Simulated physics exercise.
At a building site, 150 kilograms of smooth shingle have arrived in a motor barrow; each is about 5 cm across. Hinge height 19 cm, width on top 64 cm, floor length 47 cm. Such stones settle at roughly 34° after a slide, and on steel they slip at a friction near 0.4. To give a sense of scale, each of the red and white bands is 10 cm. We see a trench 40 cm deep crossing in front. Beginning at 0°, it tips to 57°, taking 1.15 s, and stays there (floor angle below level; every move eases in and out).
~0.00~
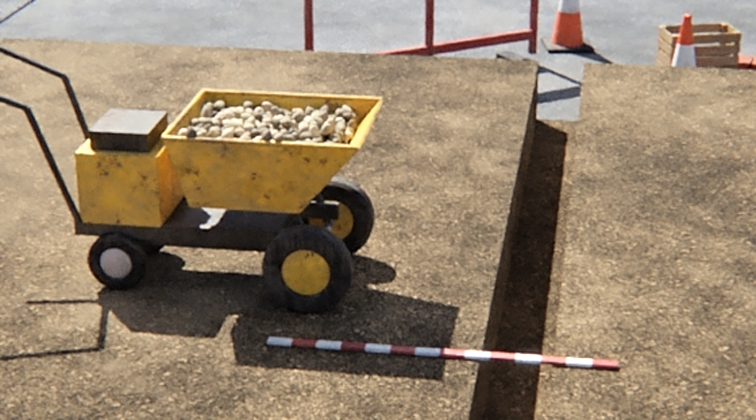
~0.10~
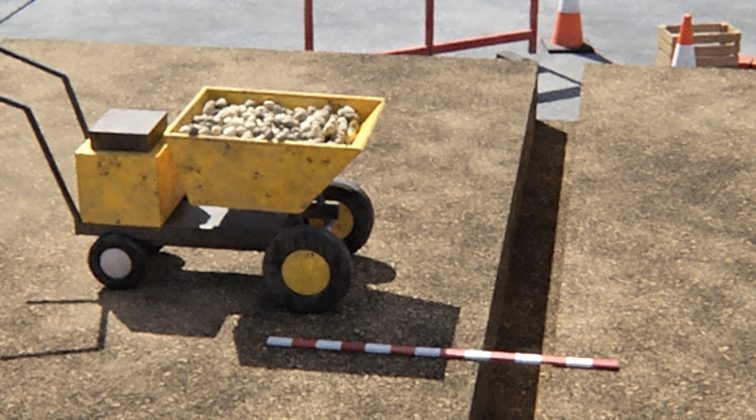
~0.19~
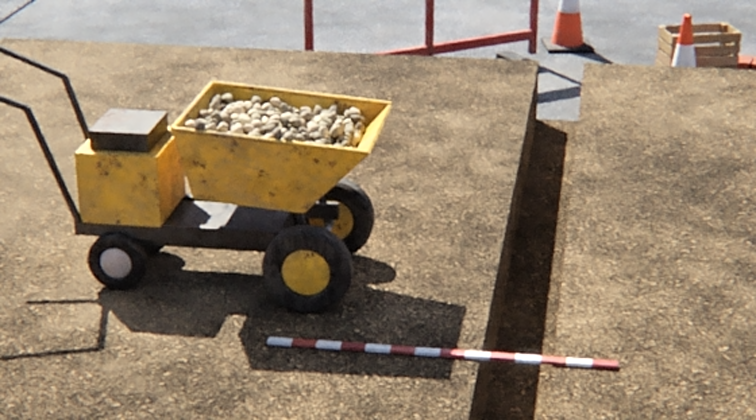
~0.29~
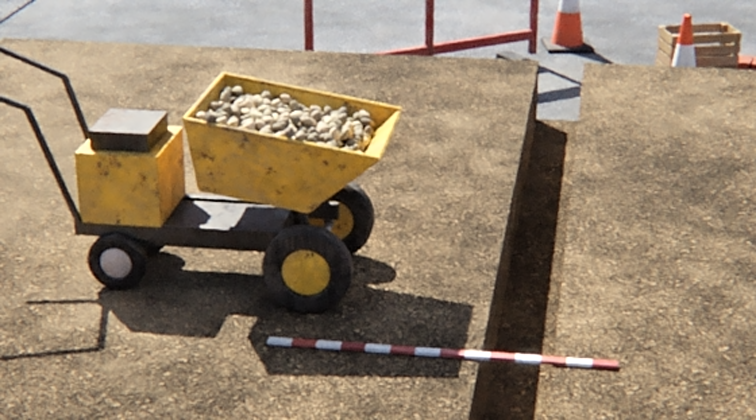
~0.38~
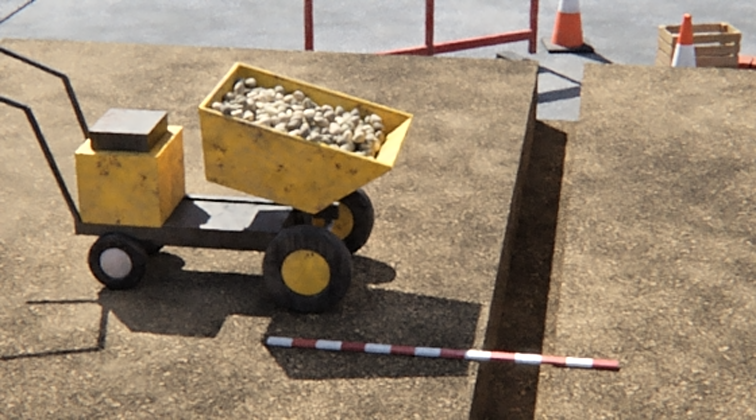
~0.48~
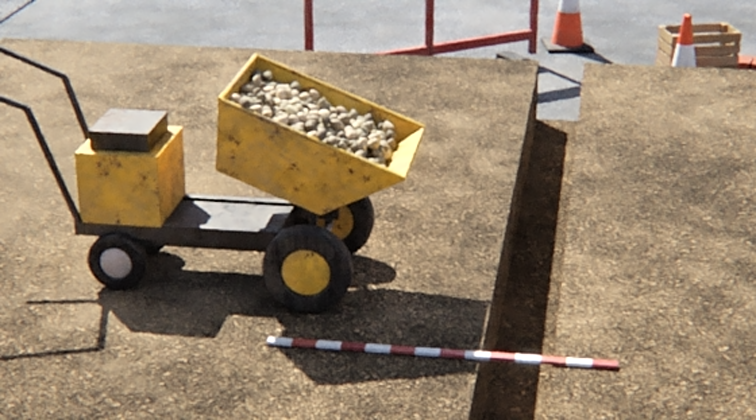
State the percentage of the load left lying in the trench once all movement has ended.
The share left there is about 66 per cent.
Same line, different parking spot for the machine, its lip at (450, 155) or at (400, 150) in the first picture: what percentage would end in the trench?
The first gives about 30 percent and the second about 65 percent.
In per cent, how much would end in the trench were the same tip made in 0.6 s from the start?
60 per cent.
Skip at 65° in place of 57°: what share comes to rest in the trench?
Expect roughly 90 per cent.
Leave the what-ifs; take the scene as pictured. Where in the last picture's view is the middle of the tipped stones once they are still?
Near (519, 356).
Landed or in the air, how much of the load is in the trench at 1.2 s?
Something like 10 in a hundred.
After 0.9 s the floor is at 48°; 100 % in the skip; the foremost stones are at (437, 205).
After 1.2 s the floor is at 57°; 81 % in the skip, 9 % short of the trench, 11 % in the trench; the foremost stones are at (540, 369).
After 1.6 s the floor is at 57°; 51 % in the skip, 10 % short of the trench, 39 % in the trench; the foremost stones are at (555, 363).
After 3.5 s the floor is at 57°; 20 % in the skip, 14 % short of the trench, 66 % in the trench; the foremost stones are at (555, 377).
